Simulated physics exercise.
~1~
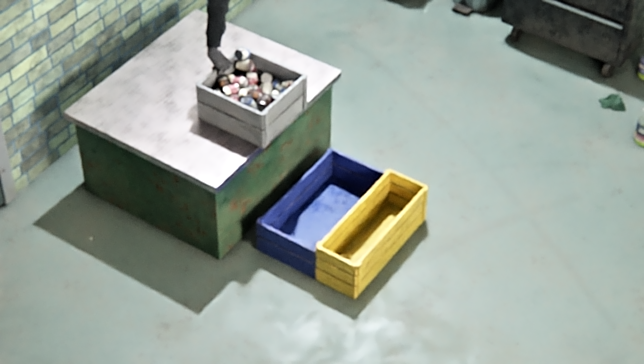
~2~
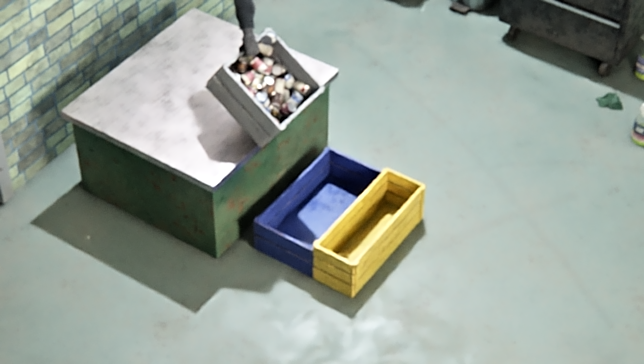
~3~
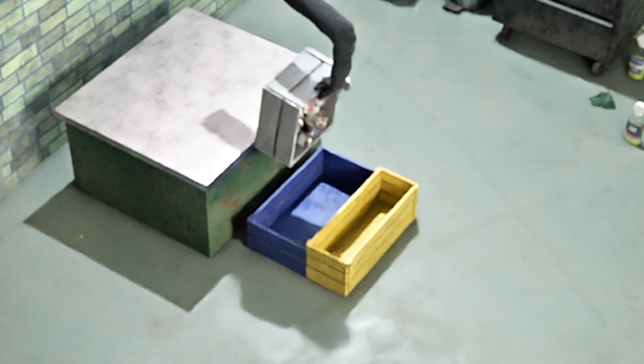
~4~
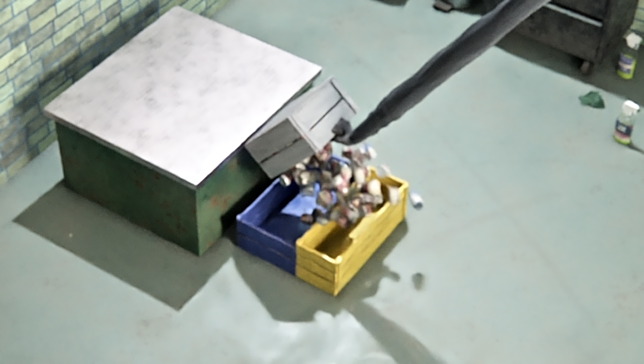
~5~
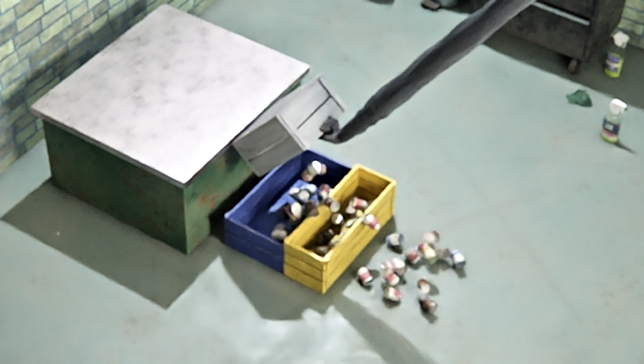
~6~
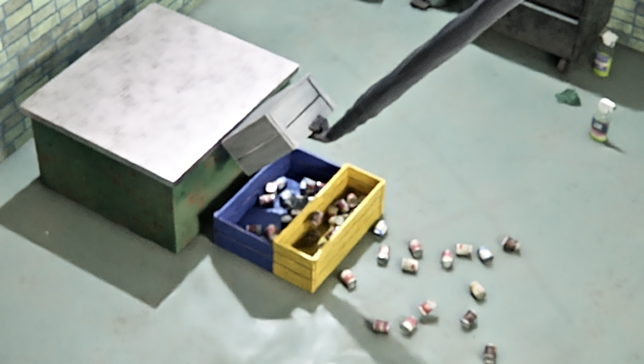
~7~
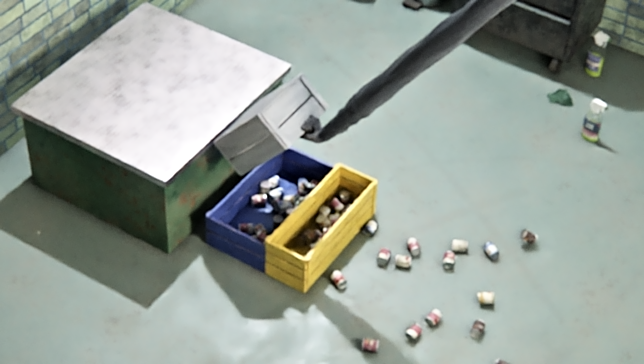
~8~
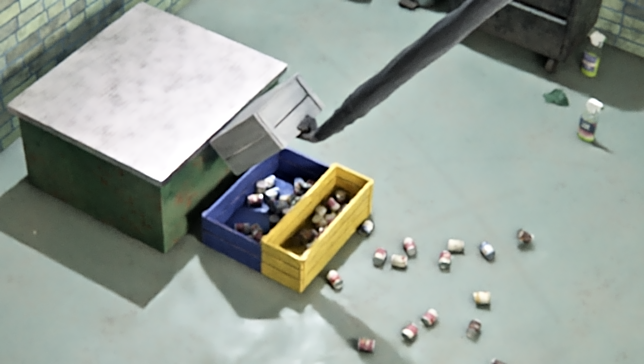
We see a dark mechanical-looking arm tip a grey crate of small tins over the edge of a bench, spilling them toward a blue tote and a yellow tub below; many land in both, while others scatter and come to rest on the floor beyond the yellow tub.
